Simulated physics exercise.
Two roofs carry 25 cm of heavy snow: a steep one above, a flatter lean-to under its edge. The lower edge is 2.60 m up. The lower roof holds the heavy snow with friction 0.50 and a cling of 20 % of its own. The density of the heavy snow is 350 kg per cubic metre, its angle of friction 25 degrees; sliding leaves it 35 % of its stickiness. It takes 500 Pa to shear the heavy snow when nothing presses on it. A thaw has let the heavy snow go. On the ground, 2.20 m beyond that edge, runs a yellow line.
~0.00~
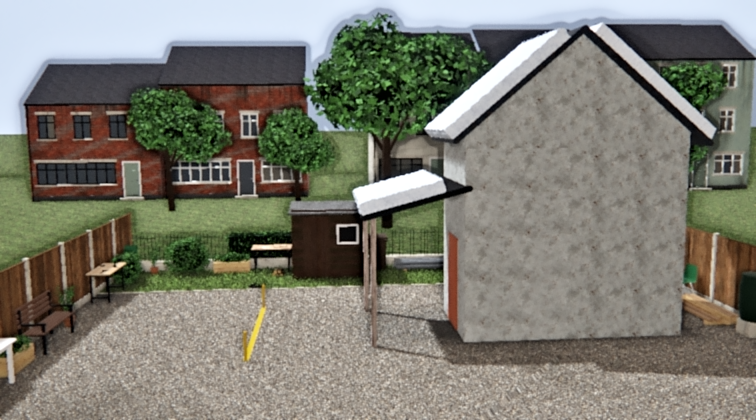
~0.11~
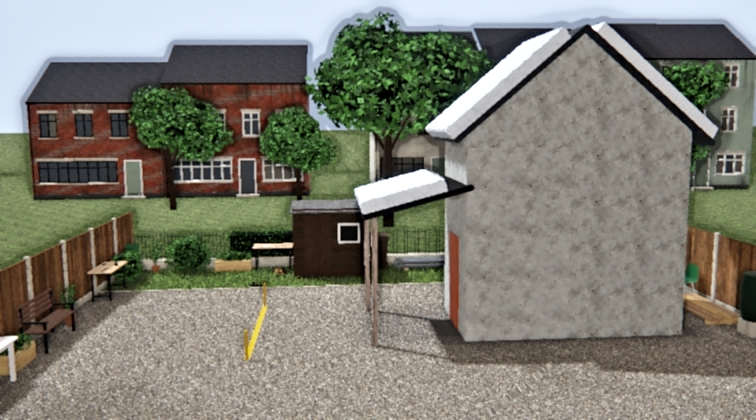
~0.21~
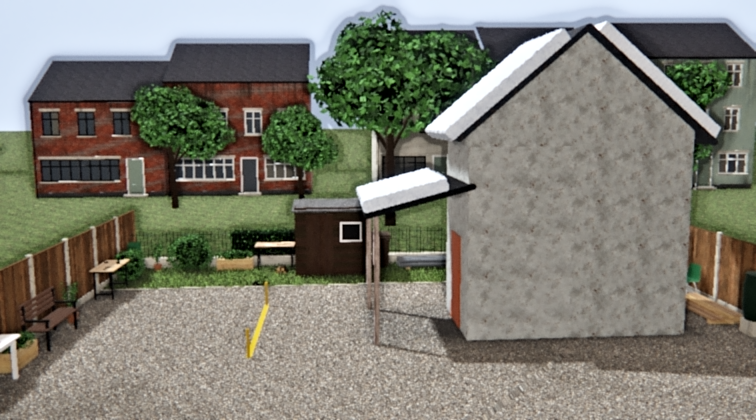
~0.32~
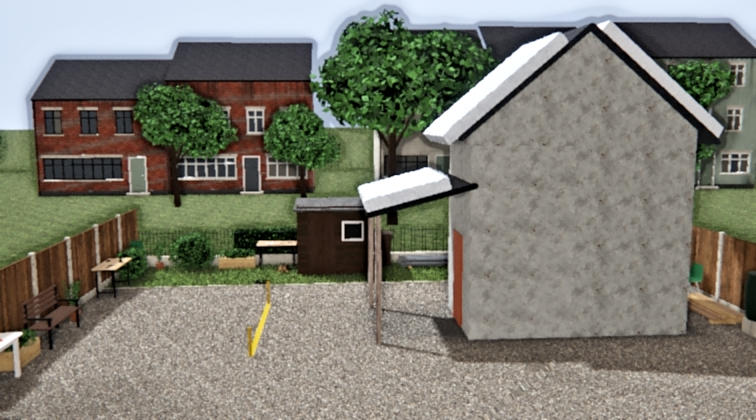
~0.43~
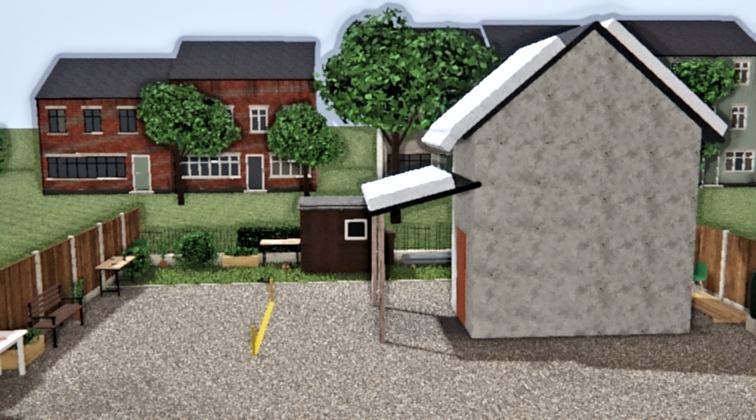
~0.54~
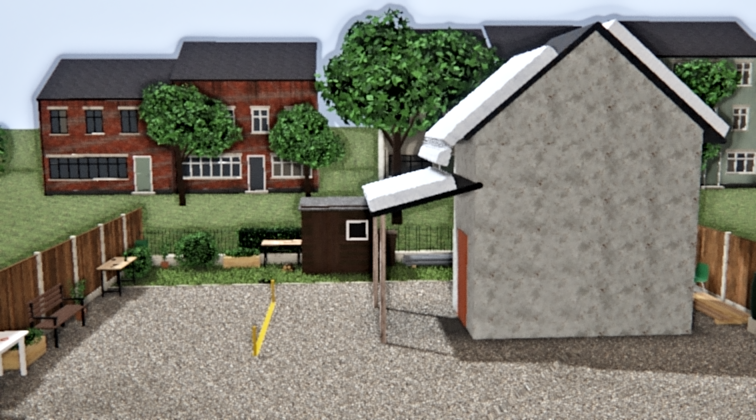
A grey house with a steep, snow-covered roof stood beside a gravel yard with a yellow line, and the thick snow slowly slid down its left slope, cracking at the lower edge above the snowy lean-to.
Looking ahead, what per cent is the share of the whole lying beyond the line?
Close to 24 per cent.
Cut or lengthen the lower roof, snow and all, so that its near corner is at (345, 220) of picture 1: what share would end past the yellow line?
Then about 16 %.
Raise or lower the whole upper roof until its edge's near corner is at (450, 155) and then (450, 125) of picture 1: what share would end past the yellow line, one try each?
In that order: 7 %, 35 %.
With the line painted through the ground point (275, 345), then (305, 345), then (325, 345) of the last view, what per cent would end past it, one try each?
In turn about 30 %, 45 %, 50 %.
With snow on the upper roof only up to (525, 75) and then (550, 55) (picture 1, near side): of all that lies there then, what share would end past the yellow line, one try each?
In turn about 4 %, 12 %.
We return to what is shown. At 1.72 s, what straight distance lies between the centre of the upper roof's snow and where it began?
Some 4.2 m.
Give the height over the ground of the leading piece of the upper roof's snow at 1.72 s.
Roughly 1.2 m.
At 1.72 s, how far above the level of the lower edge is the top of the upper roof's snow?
Some 0.7 m.
After 1.08 s, none is below the lower edge and 0 % is past the line.
After 1.72 s, 35 % is below the lower edge and 0 % is past the line.
After 2.36 s, 64 % is below the lower edge and 20 % is past the line.
After 3.00 s, 68 % is below the lower edge and 24 % is past the line.
After 3.70 s, at the end, 68 % is below the lower edge and 24 % is past the line.
